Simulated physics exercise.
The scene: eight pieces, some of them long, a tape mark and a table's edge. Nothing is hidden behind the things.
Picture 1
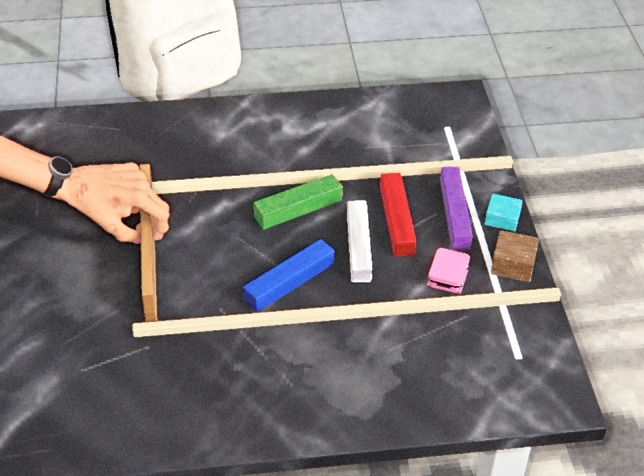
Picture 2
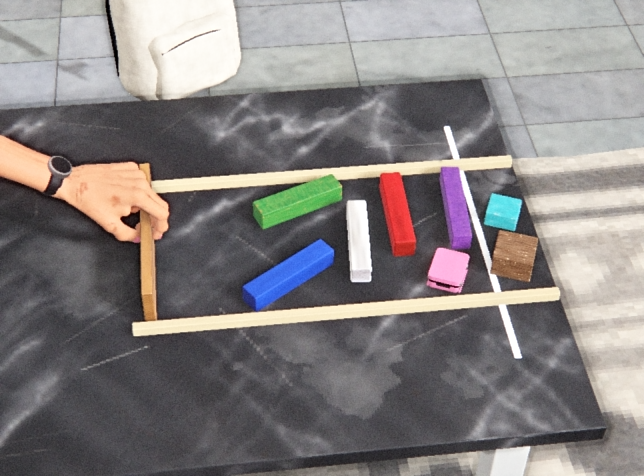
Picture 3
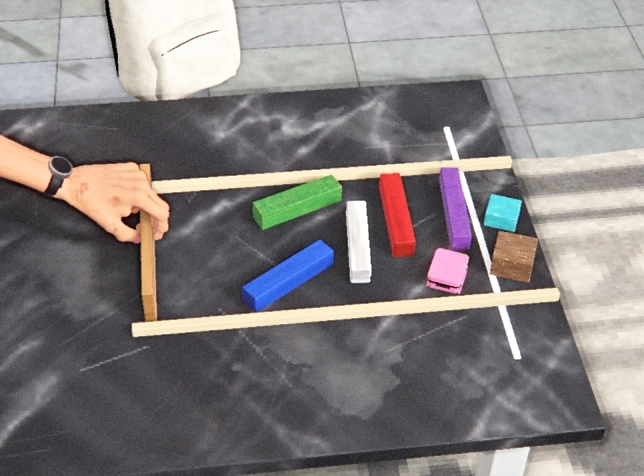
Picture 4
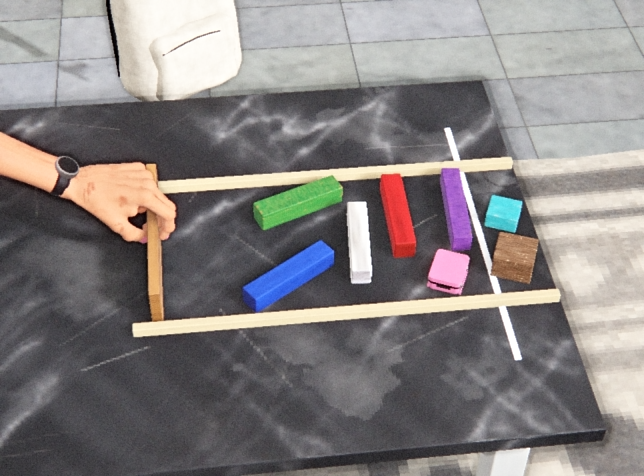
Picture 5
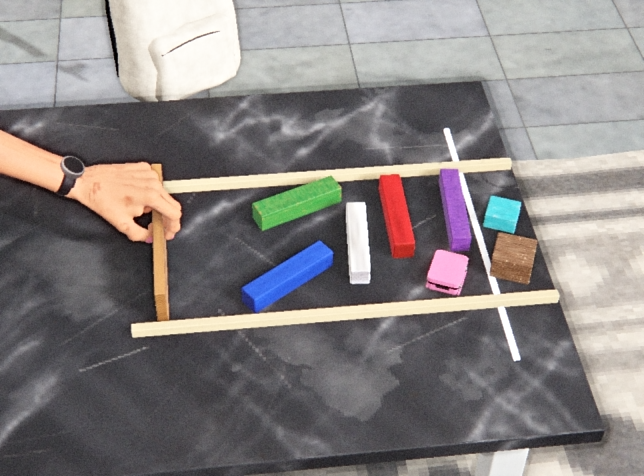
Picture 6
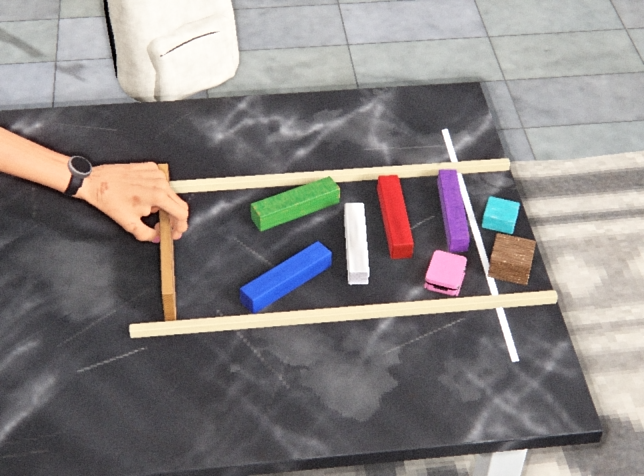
A hand slowly slides a wooden board slightly right between two rails toward colorful blocks.
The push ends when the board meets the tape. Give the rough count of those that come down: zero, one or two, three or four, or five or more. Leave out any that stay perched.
Here the number that fall off is three or four.
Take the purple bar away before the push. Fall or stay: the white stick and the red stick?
The white stick does not fall; the red stick survives.
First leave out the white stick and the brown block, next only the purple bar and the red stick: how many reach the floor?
2 in the first case, 1 in the second.
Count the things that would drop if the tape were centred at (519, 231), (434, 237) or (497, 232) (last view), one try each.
Down on the floor: 7, 1 and 5.
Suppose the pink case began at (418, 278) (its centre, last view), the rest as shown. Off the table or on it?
From there it holds on.
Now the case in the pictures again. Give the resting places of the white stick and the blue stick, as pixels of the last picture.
The white stick stops around (510, 238); the blue stick around (496, 255).
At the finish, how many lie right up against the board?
2 of them.
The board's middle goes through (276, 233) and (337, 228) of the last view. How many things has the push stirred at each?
First 3, then 4.
Early on, none off yet; turquoise block at rest near (501, 215); brown block at rest near (512, 259); purple bar at rest near (453, 210).
A while later, none off yet; turquoise block at rest near (501, 215); brown block at rest near (512, 259); purple bar travelled a little near (470, 212).
Finally, the number that fall off is three or four; lost, purple bar, brown block and turquoise block.
